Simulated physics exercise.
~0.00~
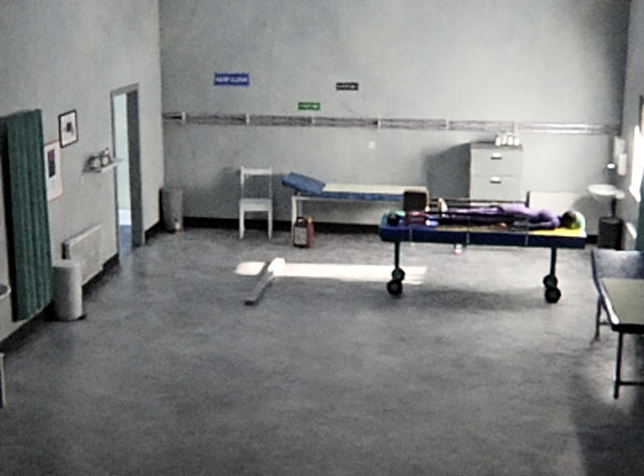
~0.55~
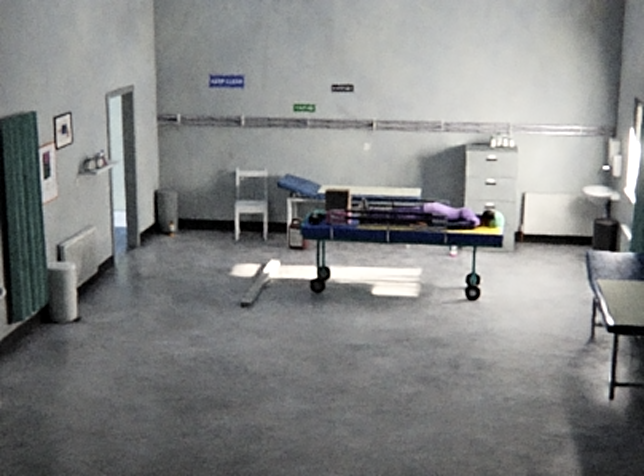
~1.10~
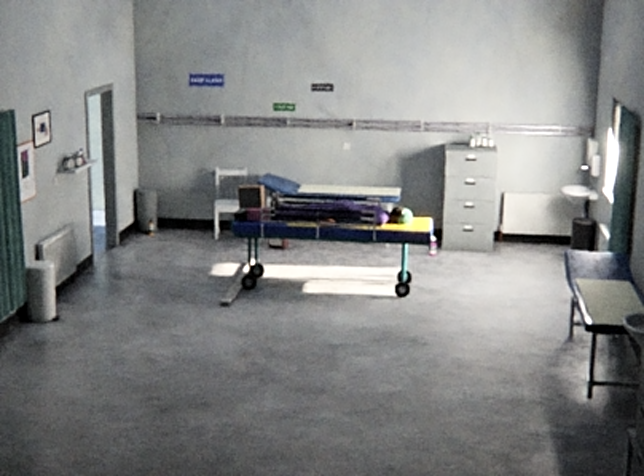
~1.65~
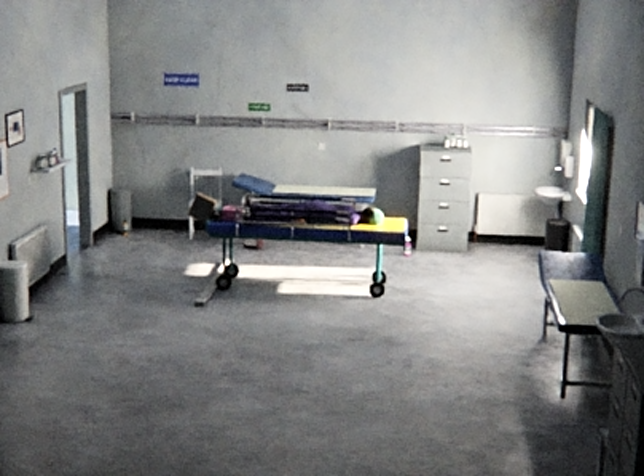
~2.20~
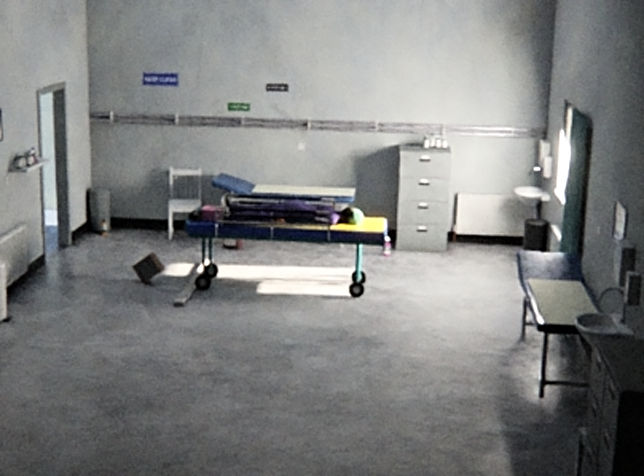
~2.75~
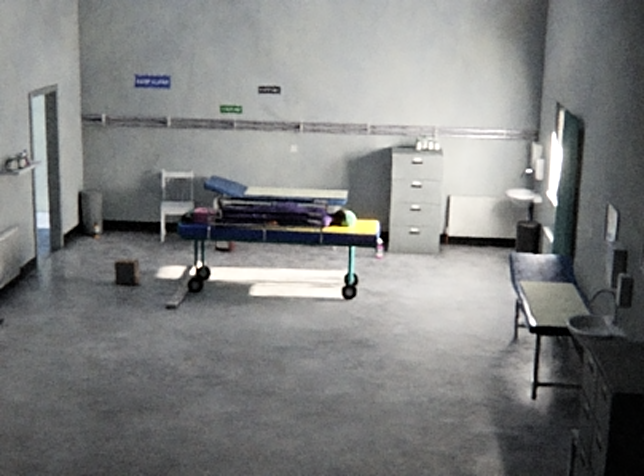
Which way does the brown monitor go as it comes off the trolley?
It goes to the left, over the left end of the trolley, and ends up on the floor on that side.
